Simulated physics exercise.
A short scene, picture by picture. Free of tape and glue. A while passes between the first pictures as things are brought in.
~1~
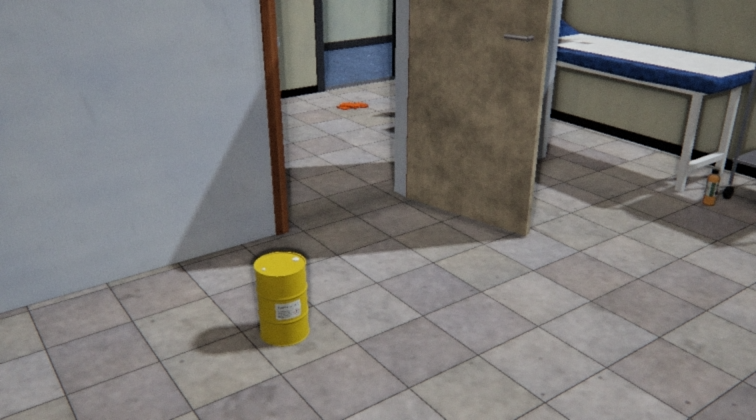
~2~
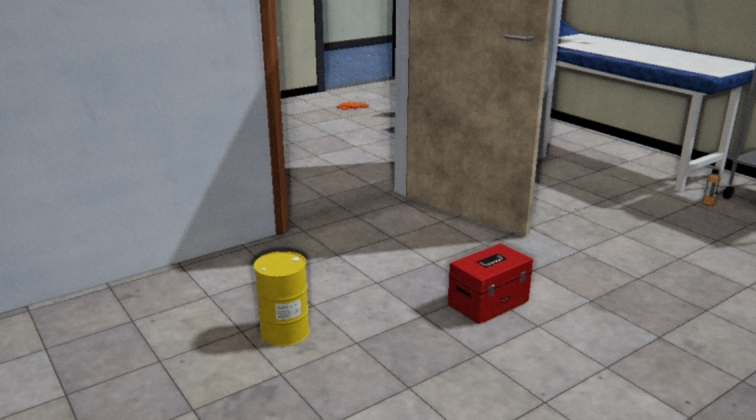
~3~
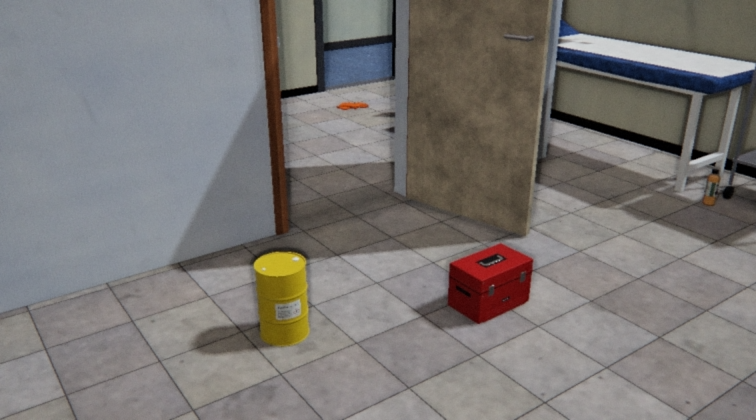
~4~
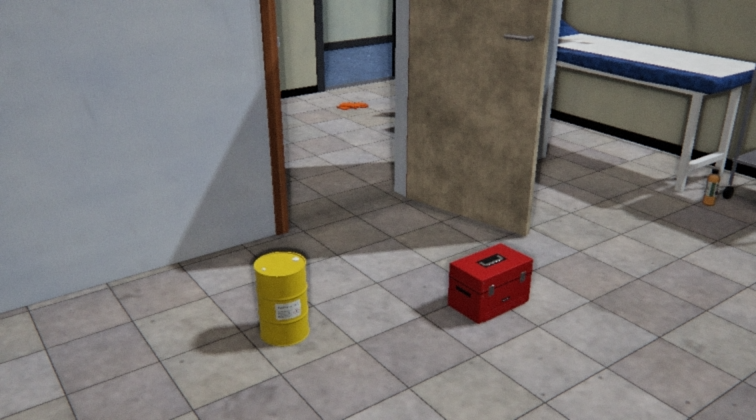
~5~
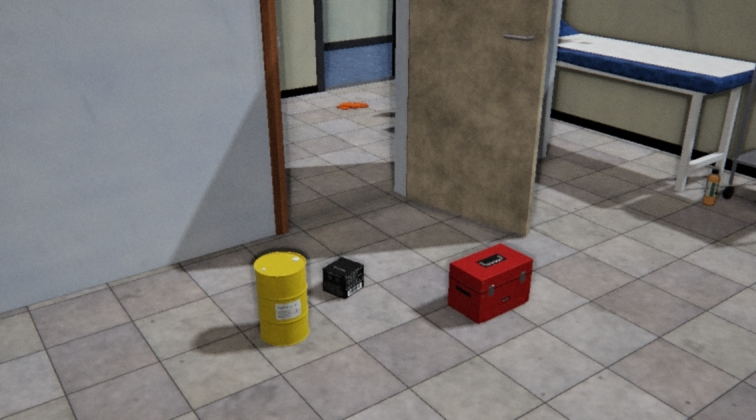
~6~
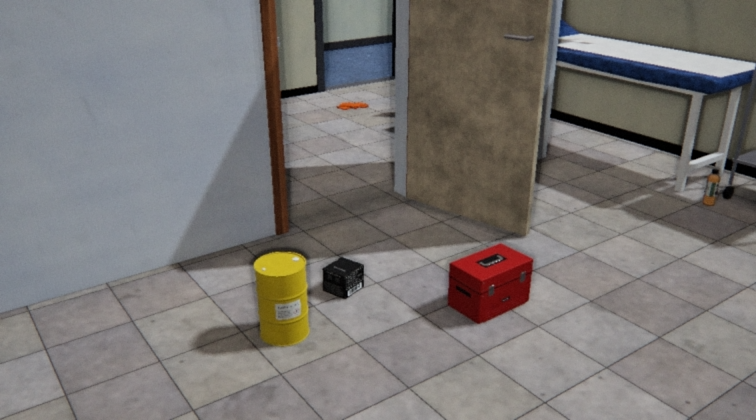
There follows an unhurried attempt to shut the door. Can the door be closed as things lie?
The door makes it to the frame.
Then, 1.10 s on from there, door at 70°.
Then, 1.80 s on from there, door at 35°.
In the end, door at 0°; all 3 unmoved. At the end, from the last picture's camera, black box near (343, 278).
